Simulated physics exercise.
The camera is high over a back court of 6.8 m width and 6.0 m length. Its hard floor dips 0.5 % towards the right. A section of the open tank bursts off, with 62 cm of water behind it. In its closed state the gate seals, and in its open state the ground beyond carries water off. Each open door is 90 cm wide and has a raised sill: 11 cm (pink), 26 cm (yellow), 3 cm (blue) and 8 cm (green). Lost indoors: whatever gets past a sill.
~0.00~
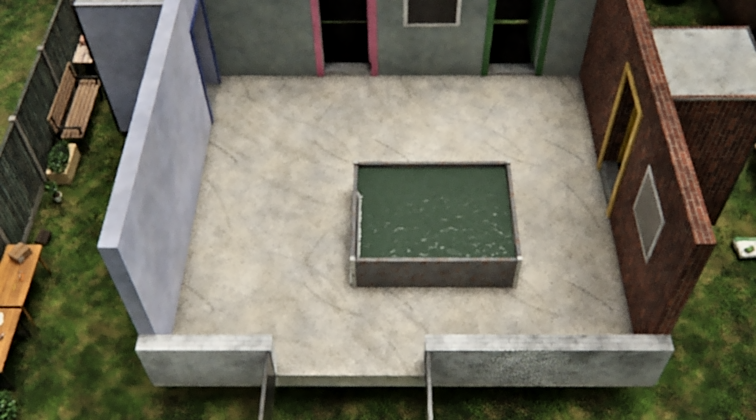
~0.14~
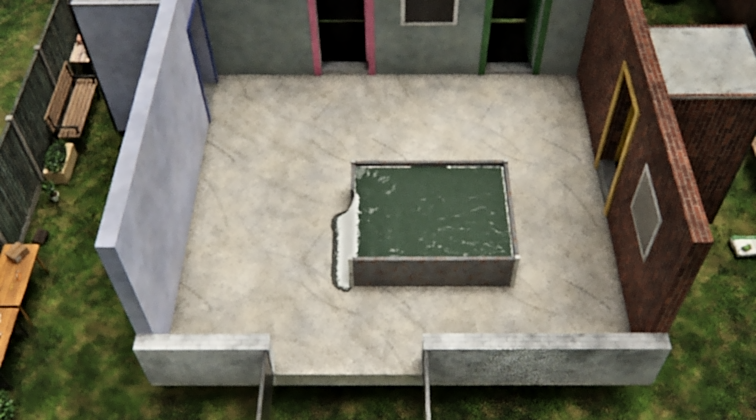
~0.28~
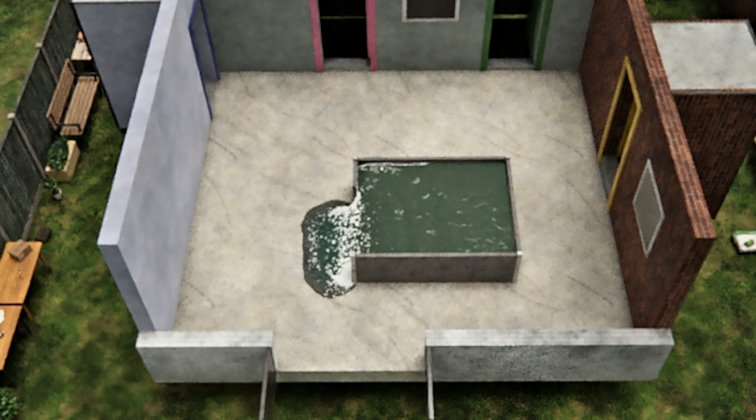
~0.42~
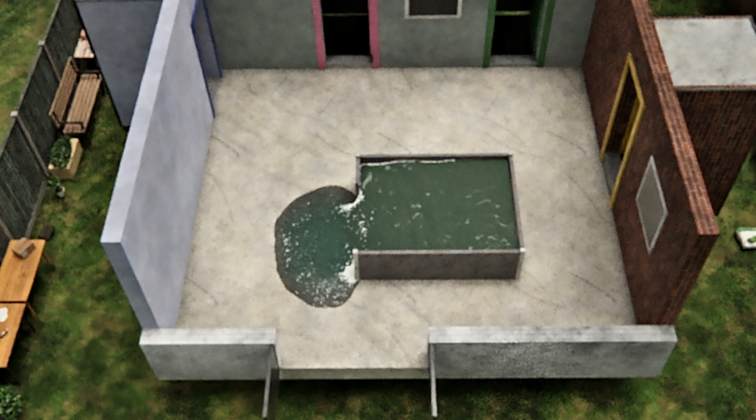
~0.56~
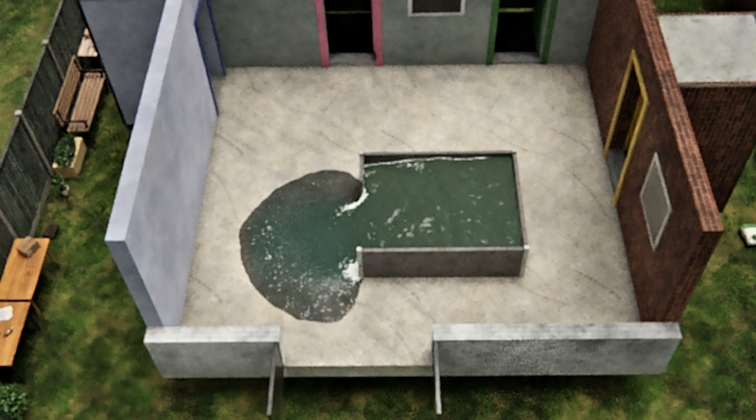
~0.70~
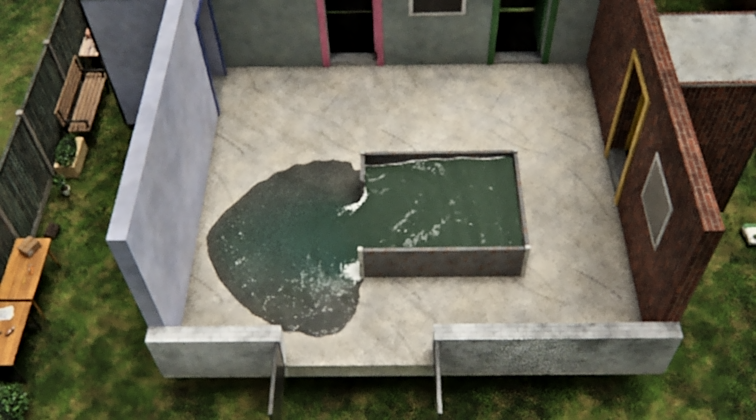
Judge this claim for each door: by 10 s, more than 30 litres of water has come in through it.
At the end, pink door: Not over; yellow door: Not over; blue door: Over; green door: Not over.
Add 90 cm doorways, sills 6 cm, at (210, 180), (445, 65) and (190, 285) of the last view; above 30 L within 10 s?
Result in order - more than that, not enough, more than that.
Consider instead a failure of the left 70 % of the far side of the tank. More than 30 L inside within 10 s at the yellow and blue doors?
Result: Yellow limit not passed, blue limit passed.
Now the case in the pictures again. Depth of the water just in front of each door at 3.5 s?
Centimetres: Pink 3 / yellow 0 / blue 5 / green 0.
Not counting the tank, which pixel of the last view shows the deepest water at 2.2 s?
Roughly pixel (184, 319).
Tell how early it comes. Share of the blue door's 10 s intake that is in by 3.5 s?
Fraction in by then: Around 0 per cent.
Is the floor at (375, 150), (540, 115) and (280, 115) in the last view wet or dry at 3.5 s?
Untouched, untouched, soaked.
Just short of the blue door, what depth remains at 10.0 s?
8.0 cm.
After 1.4 s water covers 25 % of the floor and is deepest (33 cm) near (354, 258); pink door not reached, yellow door not reached, blue door not reached, green door not reached.
After 2.2 s water covers 25 % of the floor and is deepest (42 cm) near (184, 319); pink door not reached, yellow door not reached, blue door 3 cm at the sill, 0 L in, green door not reached.
After 3.5 s water covers 40 % of the floor and is deepest (25 cm) near (178, 351); pink door 3 cm at the sill, 0 L in, yellow door not reached, blue door 5 cm at the sill, 2 L in, green door not reached.
After 6.0 s water covers 75 % of the floor and is deepest (16 cm) near (246, 70); pink door 11 cm at the sill, 0 L in, yellow door not reached, blue door 11 cm at the sill, 50 L in, green door 3 cm at the sill, 0 L in.
After 10.0 s water covers 95 % of the floor and is deepest (11 cm) near (521, 211); pink door 6 cm at the sill, 0 L in, yellow door 8 cm at the sill, 0 L in, blue door 8 cm at the sill, 146 L in, green door 4 cm at the sill, 0 L in.
